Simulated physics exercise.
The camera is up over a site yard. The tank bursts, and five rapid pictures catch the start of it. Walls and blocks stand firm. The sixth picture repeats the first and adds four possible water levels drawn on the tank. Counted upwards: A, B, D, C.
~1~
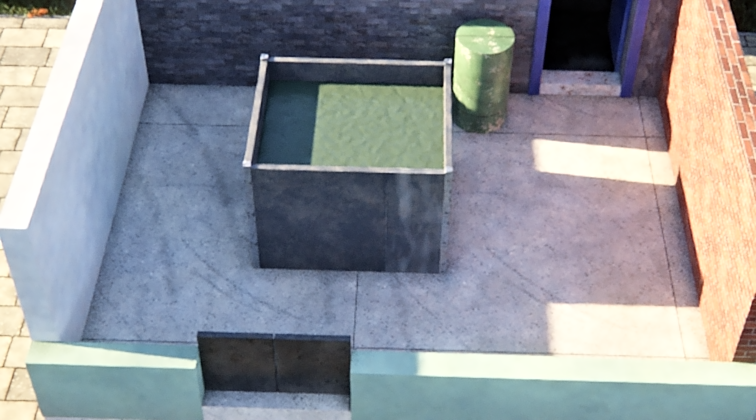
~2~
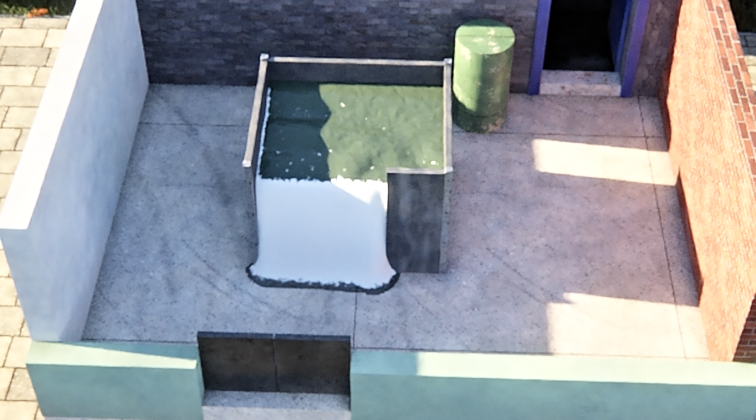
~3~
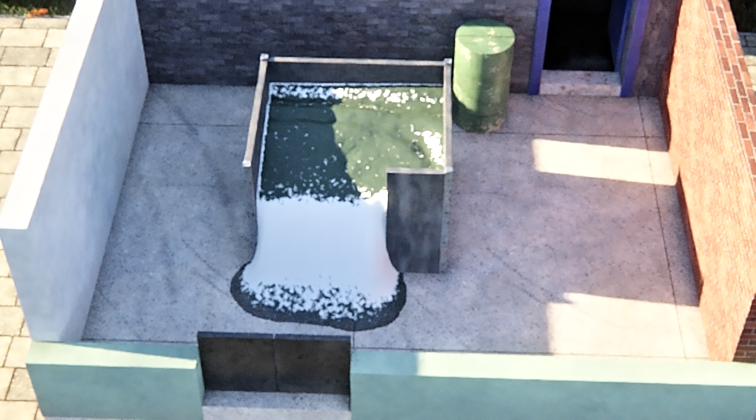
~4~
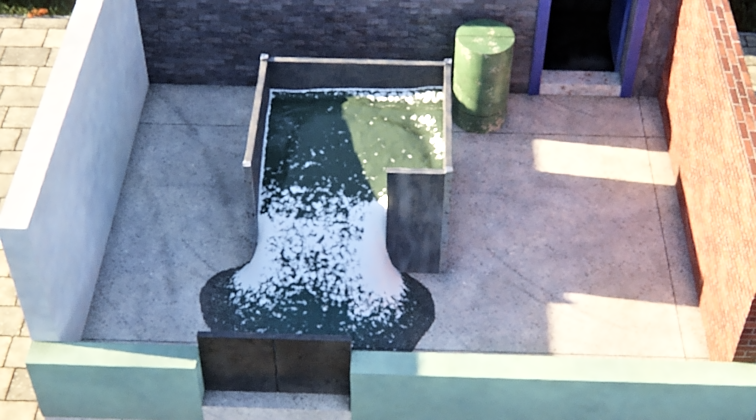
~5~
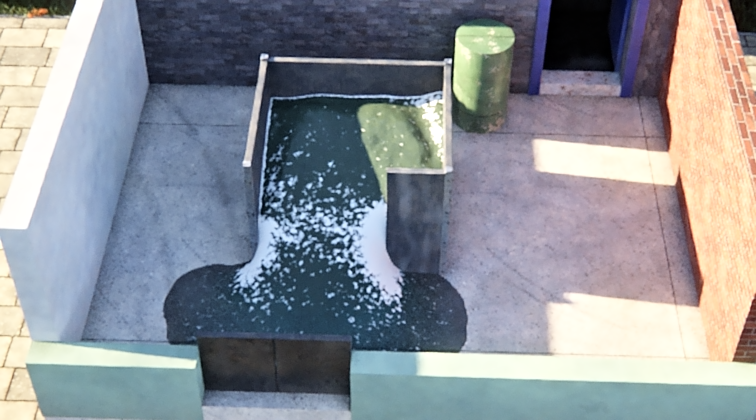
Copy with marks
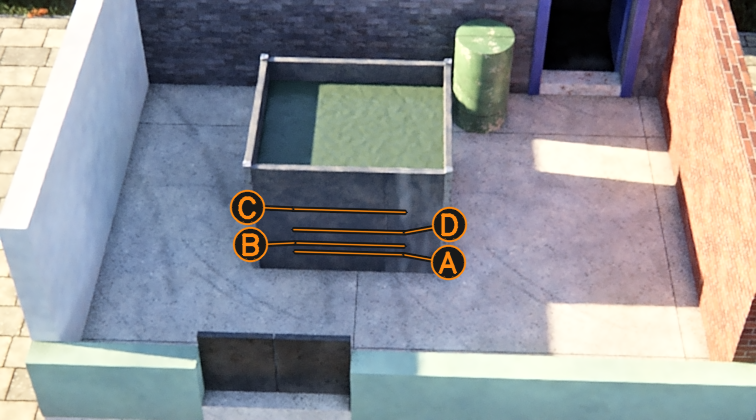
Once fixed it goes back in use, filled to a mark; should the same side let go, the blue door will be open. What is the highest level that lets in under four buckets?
C is the one.
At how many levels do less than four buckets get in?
All of them.
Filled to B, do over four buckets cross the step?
No, that is safe.
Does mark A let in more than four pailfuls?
No.
On the marked copy, A at (349, 253); B at (349, 244); C at (348, 210); D at (349, 231); from the bottom up A, B, D, C.
With A, nothing gets over.
With B, nothing gets over.
With C, a splash gets over, under a bucket.
With D, nothing gets over.
